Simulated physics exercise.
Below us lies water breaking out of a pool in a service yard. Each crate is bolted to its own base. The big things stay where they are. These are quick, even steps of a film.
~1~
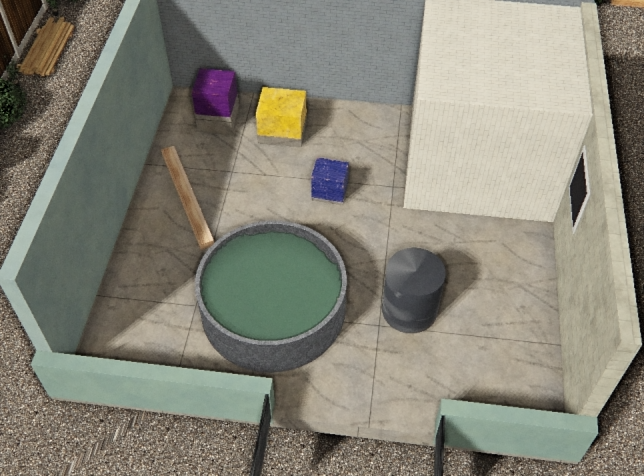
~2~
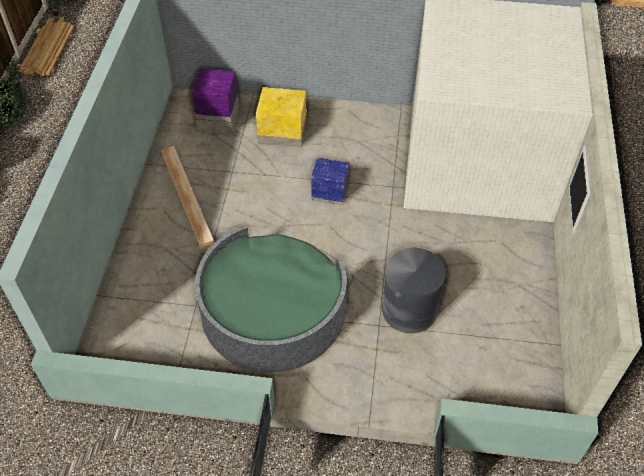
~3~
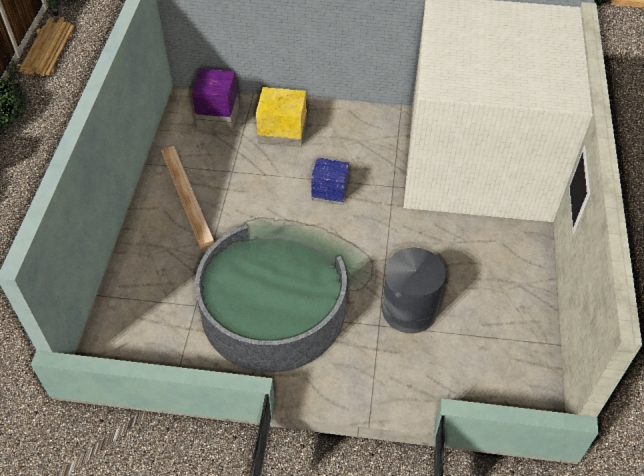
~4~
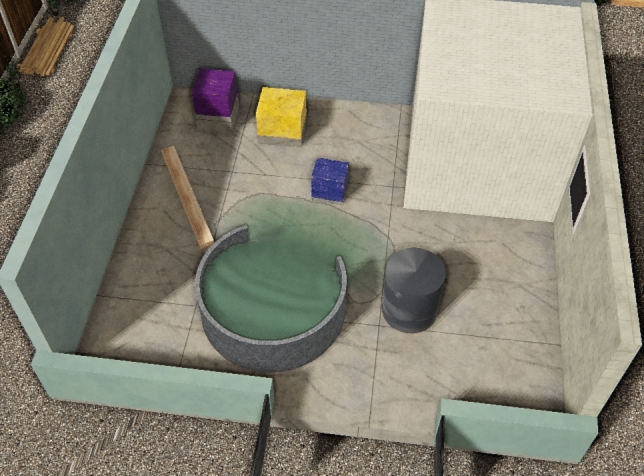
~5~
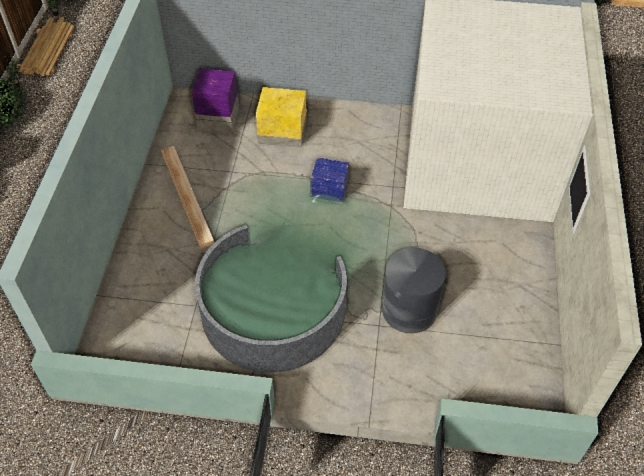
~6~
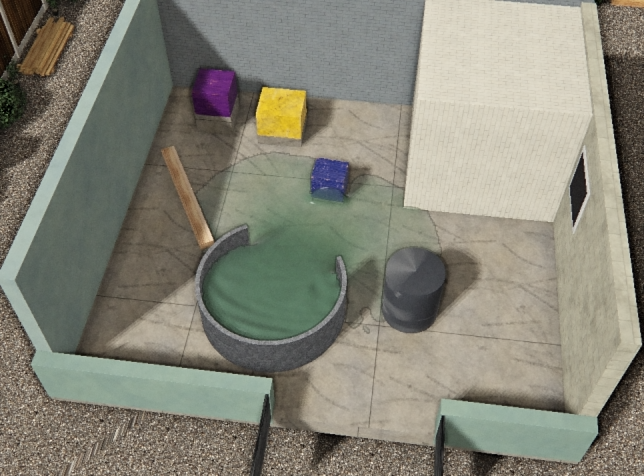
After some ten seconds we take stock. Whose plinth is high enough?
The yellow crate is soaked; the blue crate is soaked; the purple crate keeps dry.
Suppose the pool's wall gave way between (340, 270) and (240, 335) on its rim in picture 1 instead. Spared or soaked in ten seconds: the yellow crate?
One by one: The yellow one is spared.
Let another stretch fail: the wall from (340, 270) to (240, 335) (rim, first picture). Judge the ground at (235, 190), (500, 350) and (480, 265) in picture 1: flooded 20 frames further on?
One after the other: Free of water, wet, under water.
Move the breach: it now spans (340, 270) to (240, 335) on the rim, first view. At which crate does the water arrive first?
That is the blue-painted one.
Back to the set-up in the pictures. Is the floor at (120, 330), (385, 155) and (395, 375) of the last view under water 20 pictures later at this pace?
In that order: No water, awash, free of water.
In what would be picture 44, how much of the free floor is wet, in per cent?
Some 90 per cent.
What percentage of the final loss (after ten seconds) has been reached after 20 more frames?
Close to 0 %.
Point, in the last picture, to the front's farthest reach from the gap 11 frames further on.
I would point to (173, 88).
A moment on, water covers 40 % of the floor; the yellow crate water round its plinth, the blue crate water round its plinth, the purple crate water round its plinth.
Next, water covers 45 % of the floor; the yellow crate water round its plinth, the blue crate water round its plinth, the purple crate water round its plinth.
Then, water covers 60 % of the floor; the yellow crate water round its plinth, the blue crate water round its plinth, the purple crate water round its plinth.
Later, water covers 90 % of the floor; the yellow crate water round its plinth, the blue crate water round its plinth, the purple crate water round its plinth.
In the end, water covers 100 % of the floor; the yellow crate was topped, the blue crate was topped, the purple crate stayed above the water.
